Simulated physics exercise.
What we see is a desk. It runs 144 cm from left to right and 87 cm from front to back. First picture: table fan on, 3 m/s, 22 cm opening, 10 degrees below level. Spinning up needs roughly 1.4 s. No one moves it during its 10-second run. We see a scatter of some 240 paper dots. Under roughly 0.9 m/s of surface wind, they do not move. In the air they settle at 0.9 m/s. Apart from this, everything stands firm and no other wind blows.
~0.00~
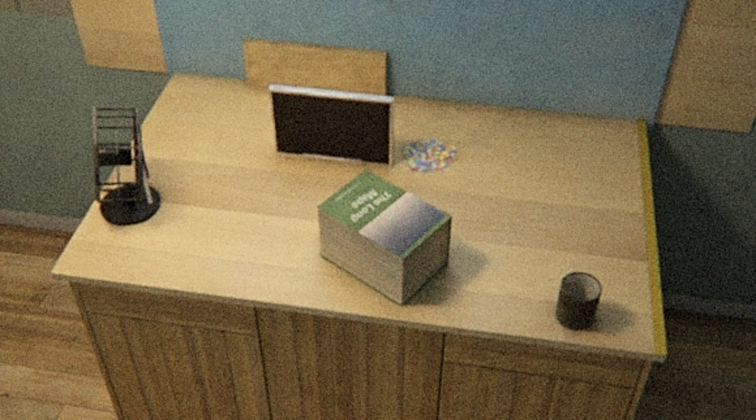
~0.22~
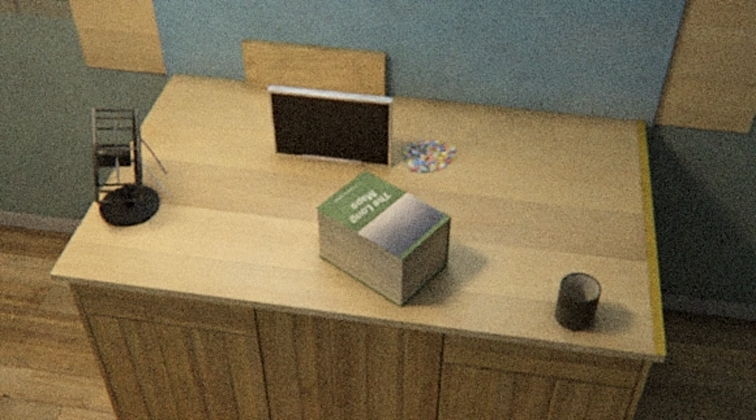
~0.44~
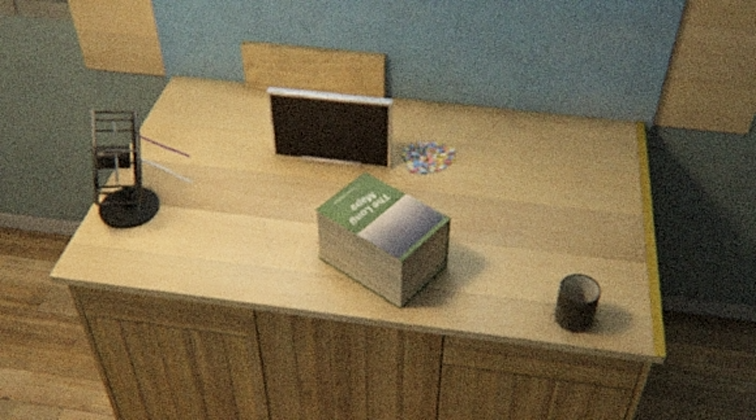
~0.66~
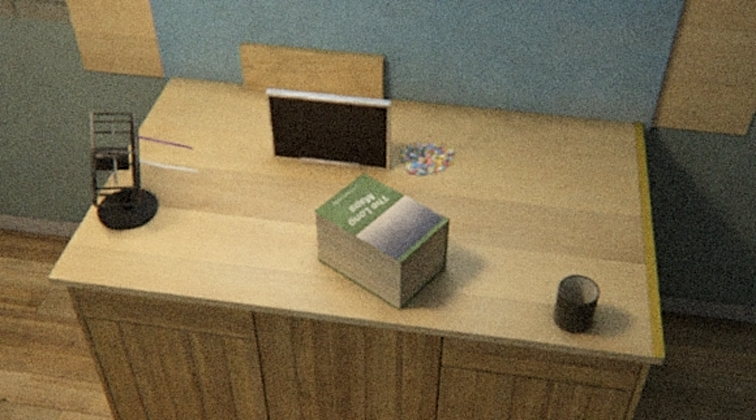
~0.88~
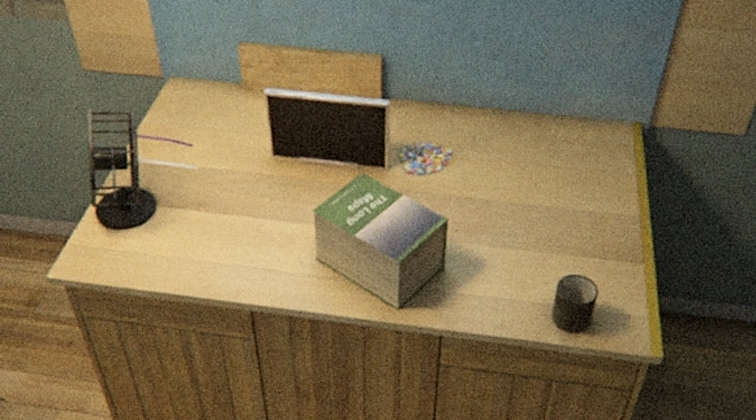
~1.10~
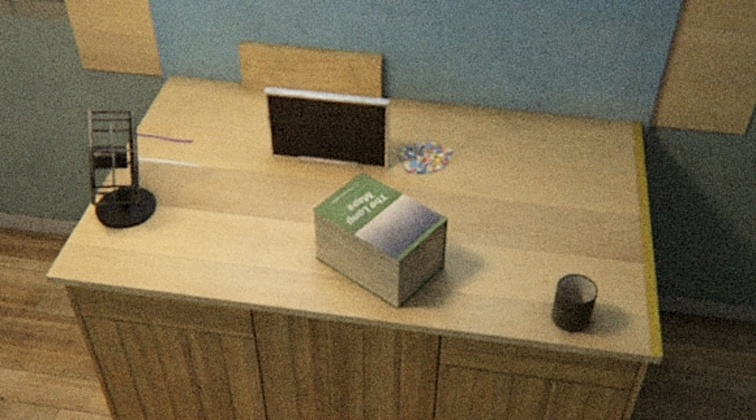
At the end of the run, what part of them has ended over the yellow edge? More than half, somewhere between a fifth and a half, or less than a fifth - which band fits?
The fraction is a fifth or more but no more than a half.
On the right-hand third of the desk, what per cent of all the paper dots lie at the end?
Something close to 1 % ends up there.
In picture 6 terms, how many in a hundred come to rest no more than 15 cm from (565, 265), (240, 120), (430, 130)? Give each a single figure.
Estimates in listed order: 0 %; 0 %; 50 %.
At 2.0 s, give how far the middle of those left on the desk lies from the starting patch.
It works out to close to 0 cm.
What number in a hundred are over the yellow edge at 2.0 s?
I reckon close to 10 %.
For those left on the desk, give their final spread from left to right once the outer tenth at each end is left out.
Around 10 centimetres from left to right.
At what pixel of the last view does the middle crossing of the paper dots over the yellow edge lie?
(648, 201).
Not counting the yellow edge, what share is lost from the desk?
About 0 %.
After 2.0 s, 12 % are over the yellow edge; the middle of those still in play is near (429, 157); 12 % have settled or left.
After 3.2 s, 15 % are over the yellow edge; the middle of those still in play is near (426, 157); 28 % have settled or left.
After 5.5 s, 25 % are over the yellow edge; the middle of those still in play is near (426, 156); 43 % have settled or left.
After 10.0 s, at the end, 34 % are over the yellow edge; the middle of those still in play is near (427, 153).
